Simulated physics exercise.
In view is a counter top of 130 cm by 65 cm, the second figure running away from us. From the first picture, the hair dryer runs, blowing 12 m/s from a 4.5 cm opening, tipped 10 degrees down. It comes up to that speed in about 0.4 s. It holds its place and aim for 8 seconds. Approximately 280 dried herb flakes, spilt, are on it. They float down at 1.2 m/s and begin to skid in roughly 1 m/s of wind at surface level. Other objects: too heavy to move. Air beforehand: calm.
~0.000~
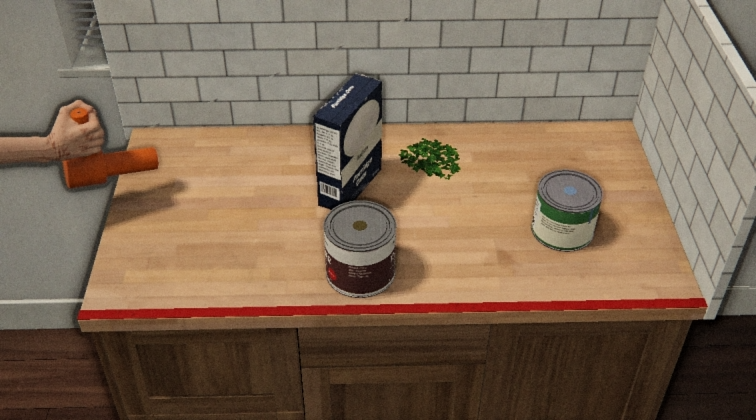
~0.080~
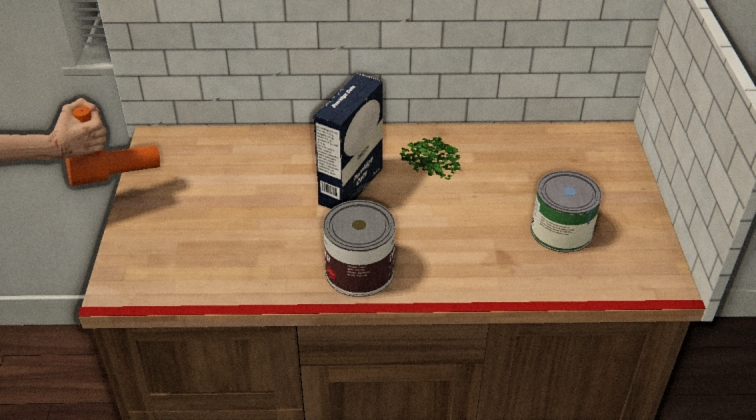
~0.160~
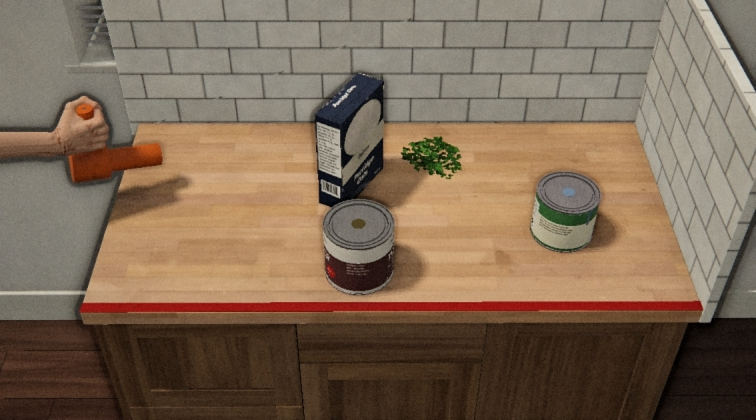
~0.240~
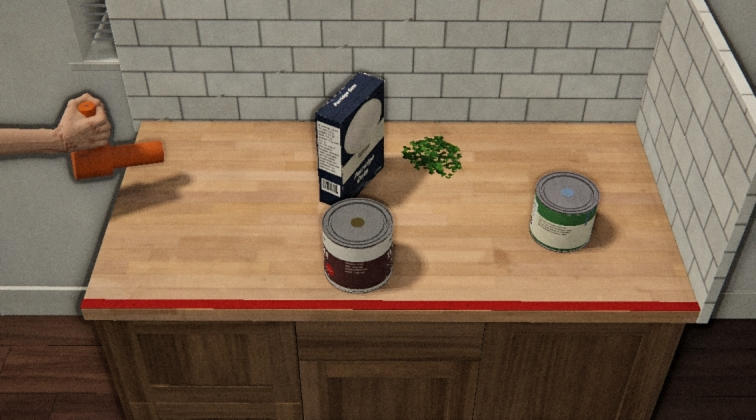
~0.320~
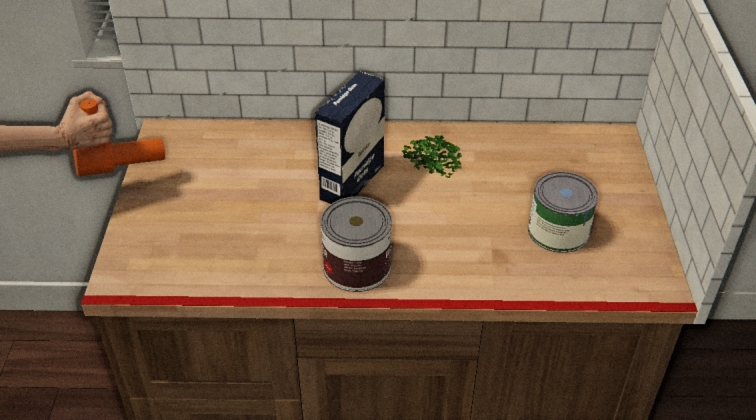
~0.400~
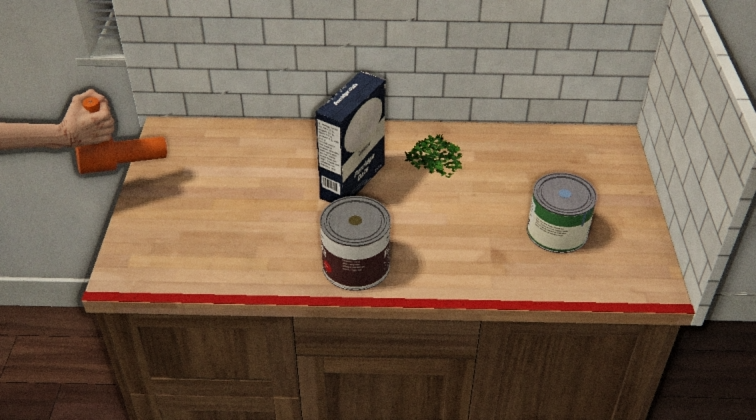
An orange hair dryer, gripped by a hand reaching in from the left, points rightward across a pale wooden counter top with a red front edge, seen from above against white tiles. A dark blue carton stands beside a small heap of green herb flakes, with a maroon-and-white tin in front and a green-and-white tin at right. The view drifts very slightly while everything on the counter looks practically still.
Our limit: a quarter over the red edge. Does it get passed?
Over a quarter escapes that way.
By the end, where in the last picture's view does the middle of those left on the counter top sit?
The middle is around pixel (482, 170).
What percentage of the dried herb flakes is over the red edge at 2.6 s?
Roughly 30 per cent.
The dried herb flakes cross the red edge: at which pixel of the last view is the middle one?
Close to pixel (622, 312).
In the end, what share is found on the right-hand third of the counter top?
30 %.
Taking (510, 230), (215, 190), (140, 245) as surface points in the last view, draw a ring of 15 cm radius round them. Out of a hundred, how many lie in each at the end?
Roughly 1 %, 0 % and 0 %, in that order.
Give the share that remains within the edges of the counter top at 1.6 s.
Around 80 %.
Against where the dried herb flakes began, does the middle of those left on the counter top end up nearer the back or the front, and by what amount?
The middle sits nearer the nearer side now, some 5 cm away from where it began.
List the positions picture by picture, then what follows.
In the first frame, the middle of the dried herb flakes is near (432, 158), none has stirred yet and the mouth of the hair dryer is at (155, 158).
In the second frame, the middle of the dried herb flakes is near (433, 155), none has stirred yet and the red edge is centred on (394, 313).
In the third frame, the middle of the dried herb flakes is near (434, 155), none has stirred yet, the top of a carton is at (350, 97) and the top of a tin is at (569, 192).
In the fourth frame, the middle of the dried herb flakes is near (434, 154) and none has stirred yet.
In the fifth frame, the middle of the dried herb flakes is near (434, 153) and none has stirred yet.
In the sixth frame, the middle of the dried herb flakes is near (435, 154) and about 1 % have left their places.
After 1.6 s the count stands so, 18 % are over the red edge; the middle of those still in play is near (470, 168).
After 2.6 s the count stands so, 29 % are over the red edge; the middle of those still in play is near (471, 166).
After 4.4 s the count stands so, 38 % are over the red edge; the middle of those still in play is near (478, 169).
After 8.0 s, at the end, 48 % are over the red edge; the middle of those still in play is near (482, 170).
